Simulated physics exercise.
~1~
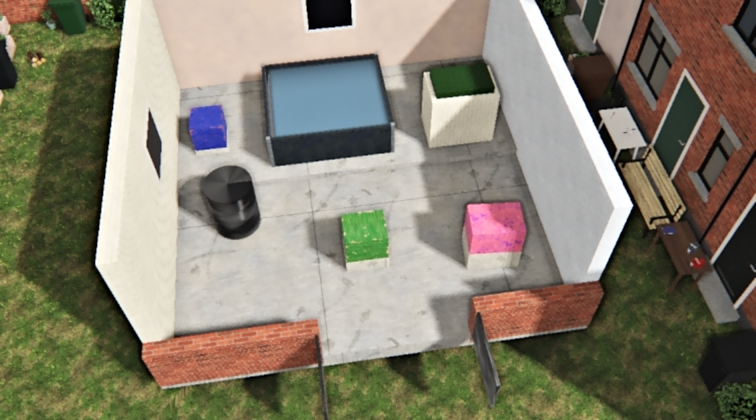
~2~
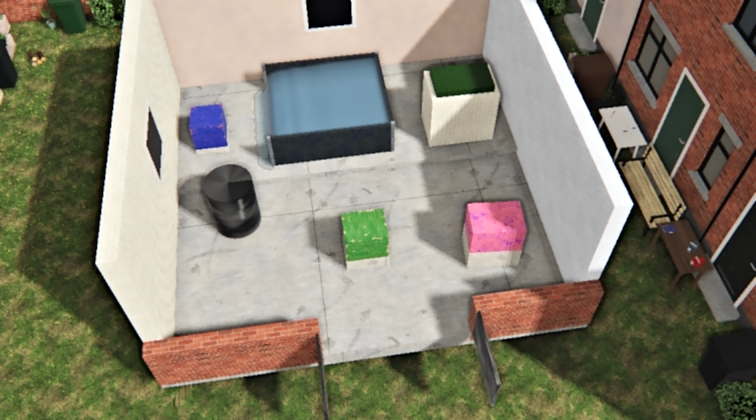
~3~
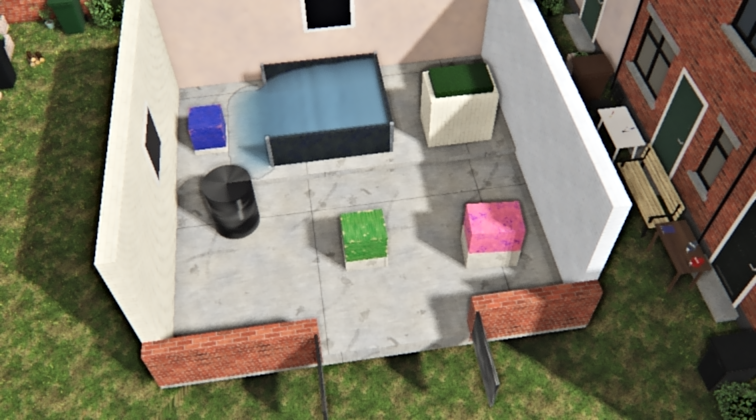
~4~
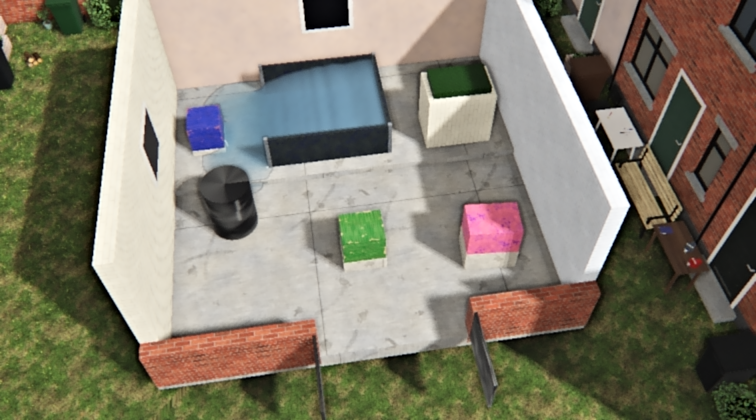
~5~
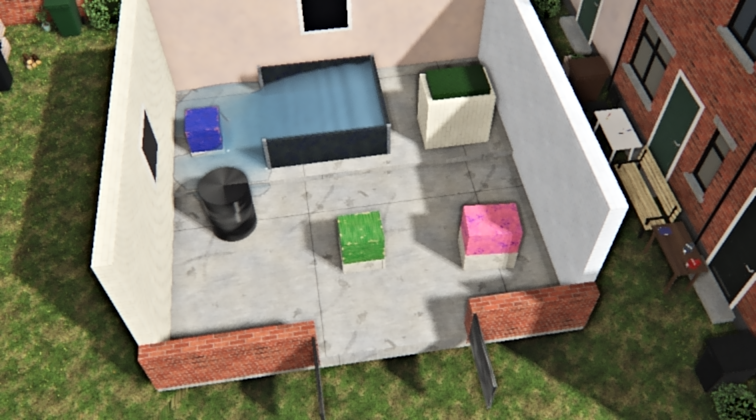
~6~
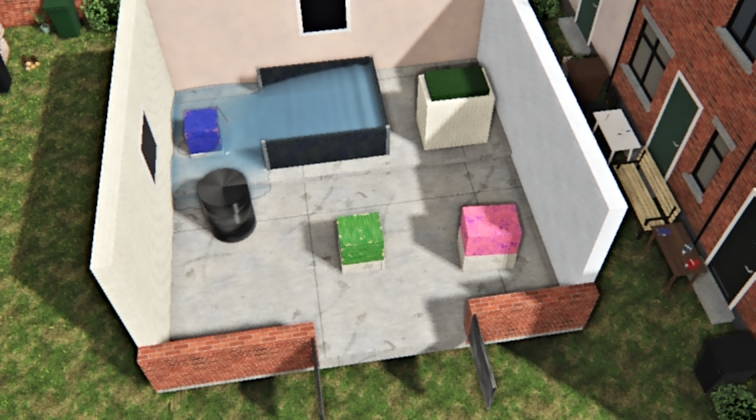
The footage shows a walled yard with a dark tank of blue water among coloured blocks and a black barrel; water pours out of the tank's left side, spreads across the paving around the blue block, and reaches the barrel.
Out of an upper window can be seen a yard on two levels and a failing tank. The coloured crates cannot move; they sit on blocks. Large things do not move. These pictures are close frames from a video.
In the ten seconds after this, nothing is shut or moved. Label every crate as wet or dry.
Pink crate: Dry; blue crate: Wet; green crate: Dry.
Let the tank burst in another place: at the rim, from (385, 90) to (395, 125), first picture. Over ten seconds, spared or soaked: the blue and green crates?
Blue stays untouched; green stays untouched.
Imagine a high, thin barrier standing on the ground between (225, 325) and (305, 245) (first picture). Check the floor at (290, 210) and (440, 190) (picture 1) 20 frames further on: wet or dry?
Reached, untouched.
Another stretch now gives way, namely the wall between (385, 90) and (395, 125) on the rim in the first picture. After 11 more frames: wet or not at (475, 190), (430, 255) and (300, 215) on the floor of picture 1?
In turn: Flooded, awash, dry.
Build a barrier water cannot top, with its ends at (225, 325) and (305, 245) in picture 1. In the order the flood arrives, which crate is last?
I'd go with the crate marked pink.
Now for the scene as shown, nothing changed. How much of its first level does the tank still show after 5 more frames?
It works out to roughly 54 percent.
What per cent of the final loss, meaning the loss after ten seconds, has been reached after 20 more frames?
By my reckoning, 0 %.
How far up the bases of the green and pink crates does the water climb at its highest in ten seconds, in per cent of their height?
Taking them in the order asked, 60 percent and 40 percent.
A moment on, water covers 20 % of the floor; the pink crate not reached, the blue crate water round its plinth, the green crate not reached.
Next, water covers 30 % of the floor; the pink crate not reached, the blue crate water round its plinth, the green crate not reached.
Then, water covers 55 % of the floor; the pink crate not reached, the blue crate water round its plinth, the green crate water round its plinth.
Later, water covers 90 % of the floor; the pink crate water round its plinth, the blue crate water round its plinth, the green crate water round its plinth.
In the end, water covers 95 % of the floor; the pink crate stayed above the water, the blue crate was topped, the green crate stayed above the water.
